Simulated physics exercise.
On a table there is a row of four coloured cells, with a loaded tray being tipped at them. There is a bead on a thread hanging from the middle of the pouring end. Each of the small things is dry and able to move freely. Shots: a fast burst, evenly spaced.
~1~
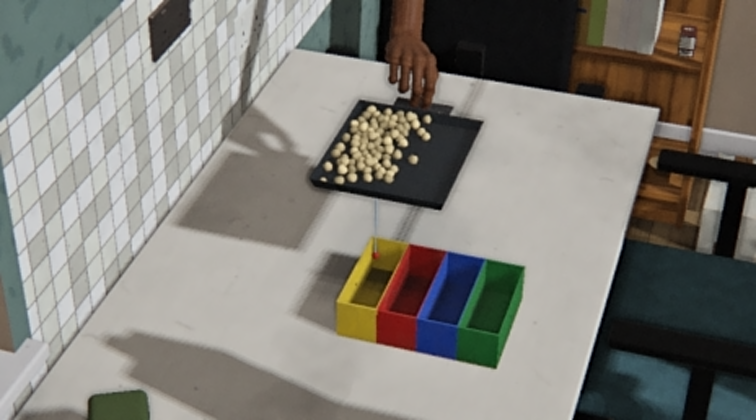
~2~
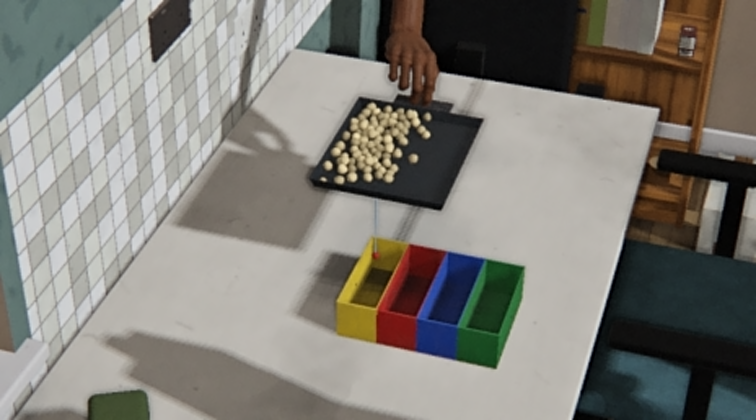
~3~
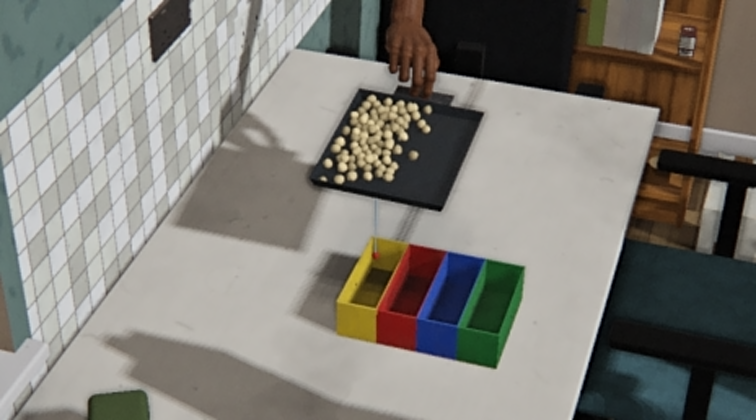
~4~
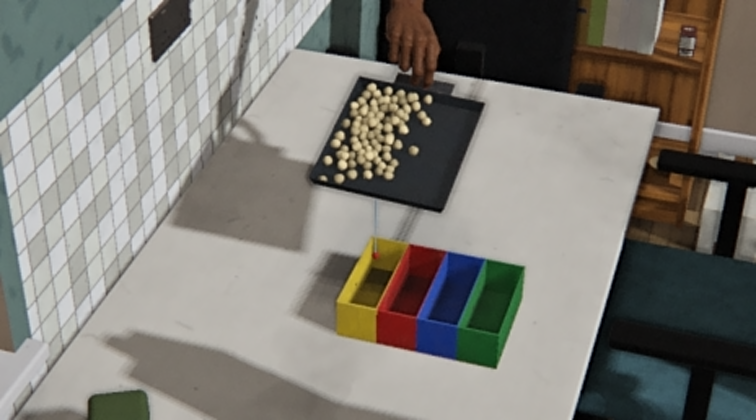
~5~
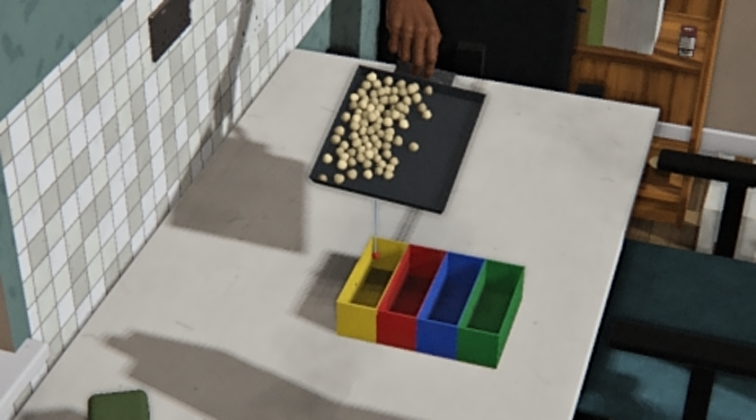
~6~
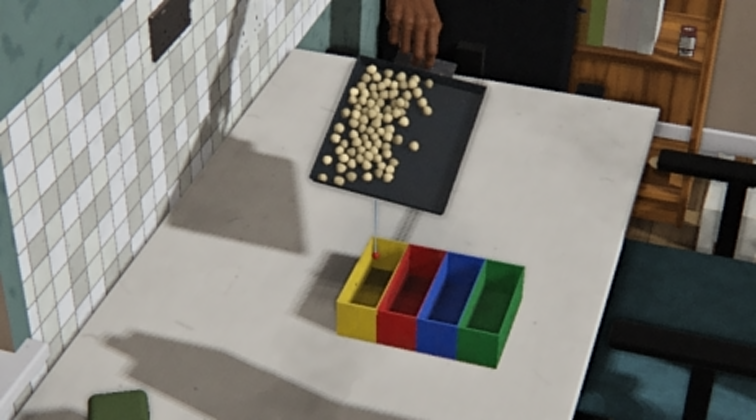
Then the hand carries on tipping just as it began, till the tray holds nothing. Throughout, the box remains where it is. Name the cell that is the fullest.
Red.
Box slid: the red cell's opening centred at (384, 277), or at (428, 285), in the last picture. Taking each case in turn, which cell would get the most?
In turn: The blue cell; the cell in red.
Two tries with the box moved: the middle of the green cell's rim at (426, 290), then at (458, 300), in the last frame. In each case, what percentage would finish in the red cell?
First try: Roughly 20 per cent; second try: Roughly 20 per cent.
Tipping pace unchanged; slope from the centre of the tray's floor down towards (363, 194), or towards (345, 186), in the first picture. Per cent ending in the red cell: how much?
Close to 0 percent first and close to 0 percent second.
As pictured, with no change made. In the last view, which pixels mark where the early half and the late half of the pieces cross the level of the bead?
Around (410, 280) at first; around (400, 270) after that.
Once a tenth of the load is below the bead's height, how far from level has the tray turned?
A tilt of roughly 70°.
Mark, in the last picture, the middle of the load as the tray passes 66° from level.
(399, 195).
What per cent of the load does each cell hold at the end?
Per cell: Yellow at 30 %, red at 40 %, blue at 20 %, green at 0 %.
Soon after the last picture, tray tipped steeply; most on the tray; a stray few in the blue cell; about a quarter falling or outside the box.
A little later, tray tipped past a quarter turn; a stray few on the tray; about a third in the red cell; about a quarter in the blue cell; about a quarter in the yellow cell; a stray few in the green cell; about a quarter falling or outside the box.
Later still, tray tipped past a quarter turn; about a third in the red cell; about a quarter in the yellow cell; about a quarter in the blue cell; a stray few in the green cell; a small part falling or outside the box.
At rest, tray tipped past a quarter turn; about a third in the red cell; about a quarter in the yellow cell; about a quarter in the blue cell; a stray few in the green cell; a small part outside the box.
